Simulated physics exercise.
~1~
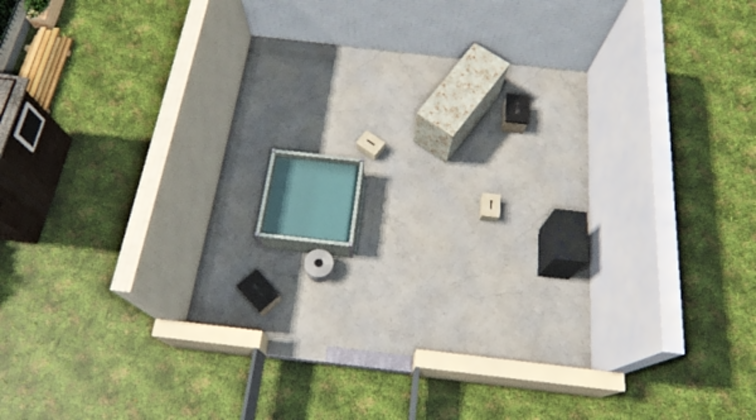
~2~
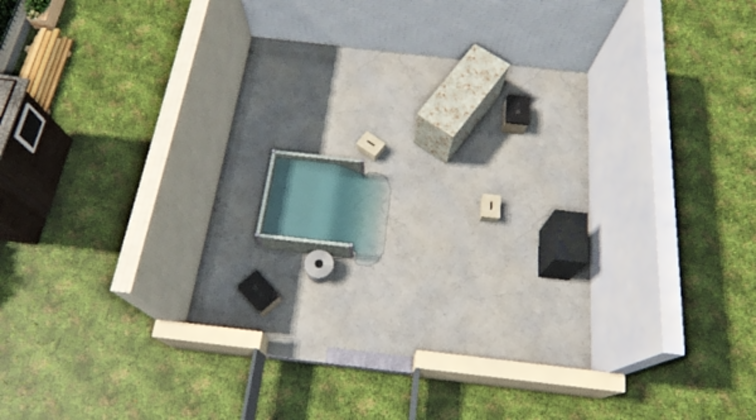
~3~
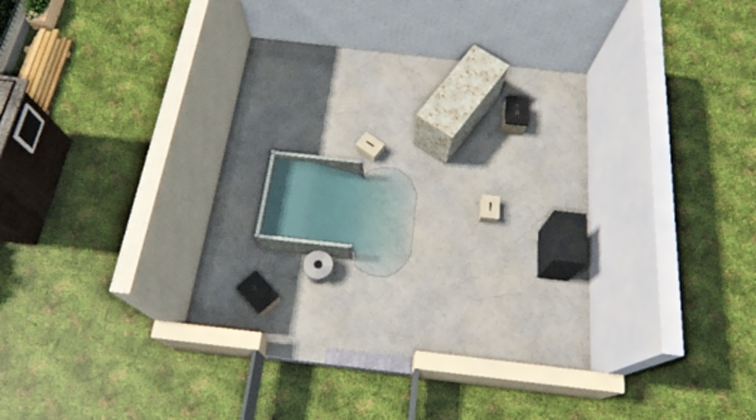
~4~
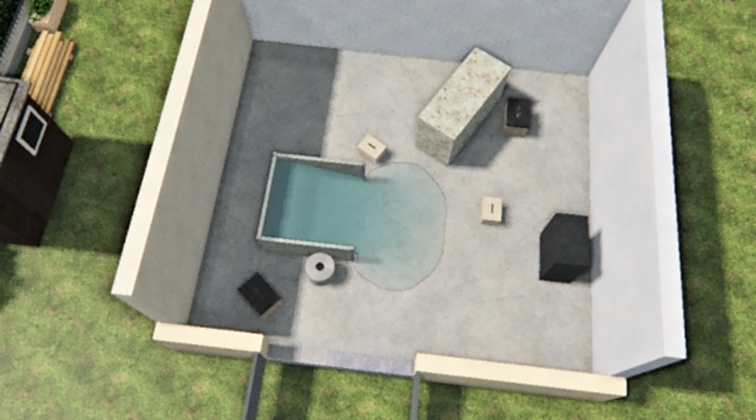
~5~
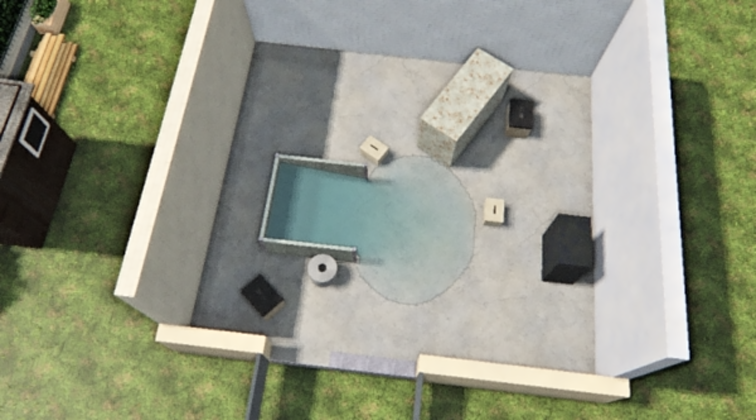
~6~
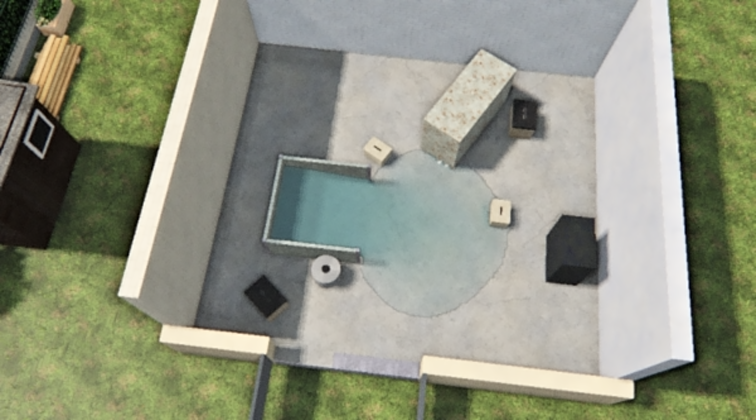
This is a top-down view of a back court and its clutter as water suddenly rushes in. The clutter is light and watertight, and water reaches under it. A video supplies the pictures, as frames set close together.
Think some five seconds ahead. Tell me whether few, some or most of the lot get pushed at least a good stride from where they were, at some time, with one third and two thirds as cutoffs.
Few, under a third.
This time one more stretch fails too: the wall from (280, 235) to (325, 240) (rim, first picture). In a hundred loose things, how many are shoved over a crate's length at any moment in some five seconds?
That should be close to 40 percent.
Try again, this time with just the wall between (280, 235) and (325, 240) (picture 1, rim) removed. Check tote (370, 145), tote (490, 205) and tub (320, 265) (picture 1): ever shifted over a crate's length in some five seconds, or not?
First under that mark, then under that mark, then beyond that mark.
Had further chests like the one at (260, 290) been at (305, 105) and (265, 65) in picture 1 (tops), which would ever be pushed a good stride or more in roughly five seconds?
Result by item: Stays where it is / stays where it is.
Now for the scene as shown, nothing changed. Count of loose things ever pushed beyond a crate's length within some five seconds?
The answer is 1.
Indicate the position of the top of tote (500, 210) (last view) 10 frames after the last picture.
Roughly at pixel (596, 191).
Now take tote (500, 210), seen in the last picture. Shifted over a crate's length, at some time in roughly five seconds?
From what I can tell, carried that far.
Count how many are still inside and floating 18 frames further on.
I make it 1.
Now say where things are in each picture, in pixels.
In the first frame, a tote at (491, 205) rests on the ground; a chest at (517, 108), on the bottom; 0 of 5 have shifted.
In the second frame, a tote at (491, 206), on the bottom; a chest at (518, 109) rests on the ground; 0 of 5 have shifted.
In the third frame, a tote at (490, 207), on the bottom; a chest at (517, 110) rests on the ground; 0 of 5 have shifted.
In the fourth frame, a tote at (492, 209) rests on the ground; a chest at (519, 112), on the bottom; 0 of 5 have shifted.
In the fifth frame, a tote at (495, 210), on the bottom; a chest at (521, 113), on the bottom; 0 of 5 have shifted.
In the sixth frame, a tote at (501, 211) rests on the ground, close to its start; a chest at (525, 114), on the bottom; 0 of 5 have shifted.
A moment on, 1 of 5 are well off their spots; 0 afloat.
Next, 1 of 5 are well off their spots; 1 afloat.
Later, 1 of 5 are well off their spots; 1 afloat.
In the end, 1 of 5 are well off their spots, and 1 have been at some point; 1 afloat.
